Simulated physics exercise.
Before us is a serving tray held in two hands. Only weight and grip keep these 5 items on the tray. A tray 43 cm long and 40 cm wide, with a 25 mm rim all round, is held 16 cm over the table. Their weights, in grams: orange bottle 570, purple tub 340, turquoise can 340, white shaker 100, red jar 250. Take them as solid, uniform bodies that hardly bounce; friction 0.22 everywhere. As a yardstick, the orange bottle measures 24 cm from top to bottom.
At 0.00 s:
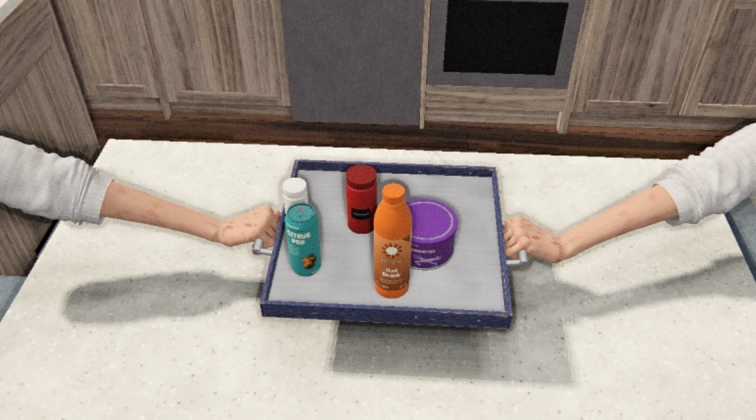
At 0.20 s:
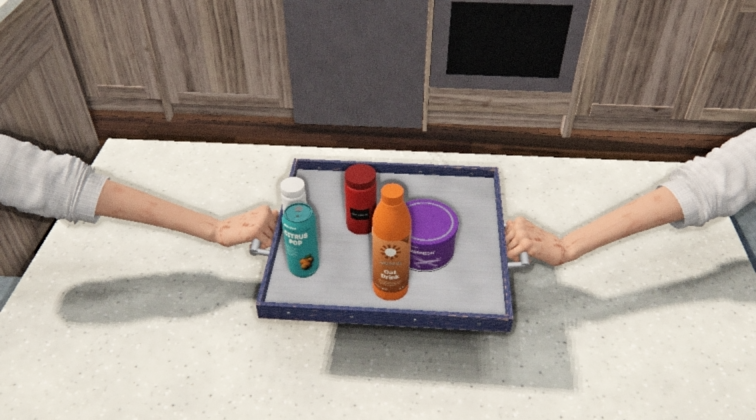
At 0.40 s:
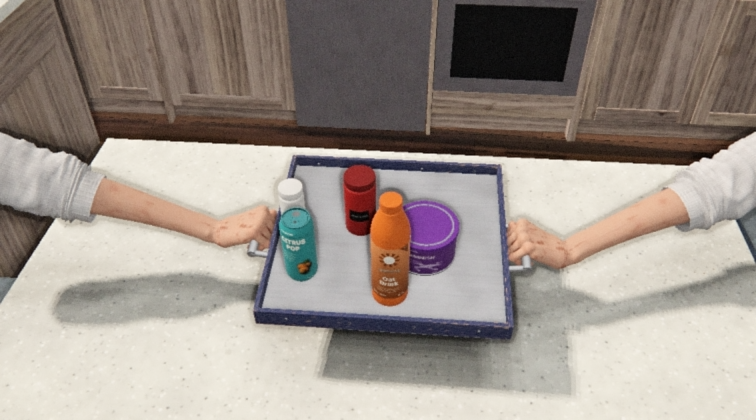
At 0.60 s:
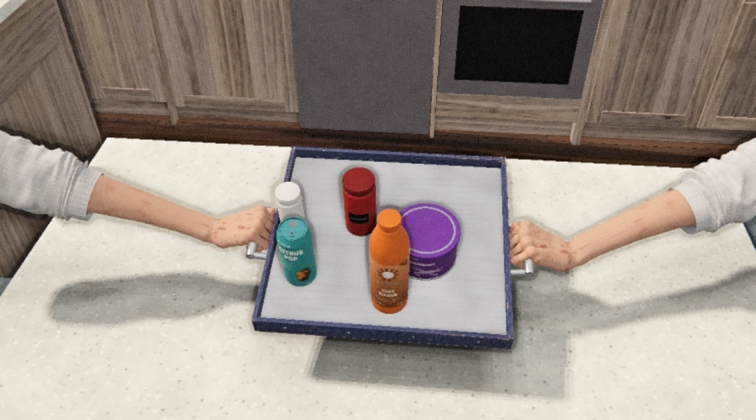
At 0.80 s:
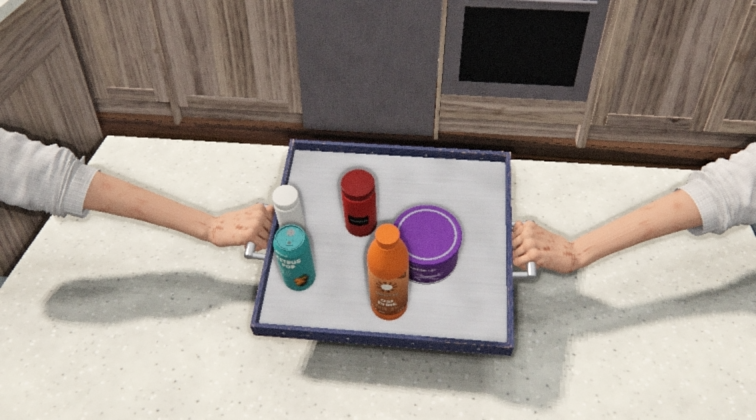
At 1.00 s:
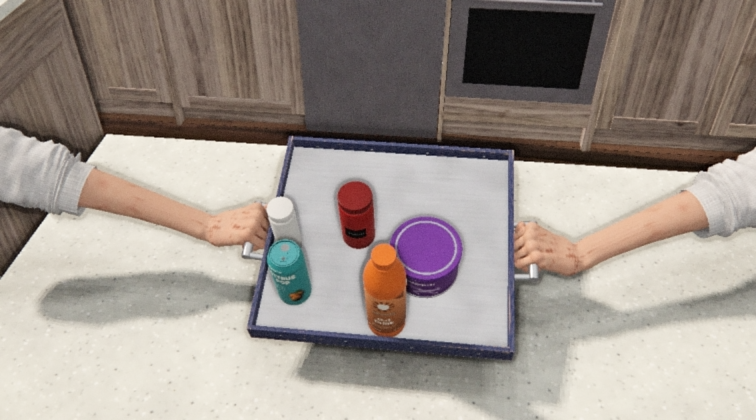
The blue-rimmed tray, gripped by a hand on each side above a pale table, started level and gradually tilted toward the viewer, and its turquoise and white containers slid slightly toward the near edge.
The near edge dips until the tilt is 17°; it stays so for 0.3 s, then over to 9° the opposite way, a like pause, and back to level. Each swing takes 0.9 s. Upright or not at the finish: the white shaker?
The white shaker falls over.
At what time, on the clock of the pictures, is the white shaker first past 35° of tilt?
At about 1.4 s.
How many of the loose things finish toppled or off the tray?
In all, 3.
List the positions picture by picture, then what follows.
In the first picture, tray level; orange bottle (393, 241).
In the second picture, tray level; turquoise can (301, 242); red jar (361, 200).
In the third picture, tray at 4°, near edge down; orange bottle (390, 249); purple tub (425, 238).
In the fourth picture, tray at 10°, near edge down; turquoise can (297, 254); red jar (360, 203).
In the fifth picture, tray at 15°, near edge down; orange bottle (388, 272); purple tub (426, 245).
In the sixth picture, tray at 17°, near edge down; white shaker (285, 227) moved 3 cm; turquoise can (290, 274) moved 3 cm.
After 1.30 s, tray at 17°, near edge down; white shaker moved 13 cm near (275, 276); turquoise can 15° off its base; orange bottle 19° off its base.
After 1.70 s, tray at 7°, near edge down; orange bottle, turquoise can and white shaker now off the tray; red jar 11° off its base; purple tub moved 11 cm.
After 1.90 s, tray at 3°, far edge down; red jar moved 19 cm; purple tub moved 11 cm.
After 2.70 s, tray at 8°, far edge down; red jar moved 19 cm; purple tub moved 11 cm.
In the end (3.9 s), off the tray and tipped over, orange bottle, turquoise can and white shaker; not toppled but over 5 cm from the start, purple tub and red jar.
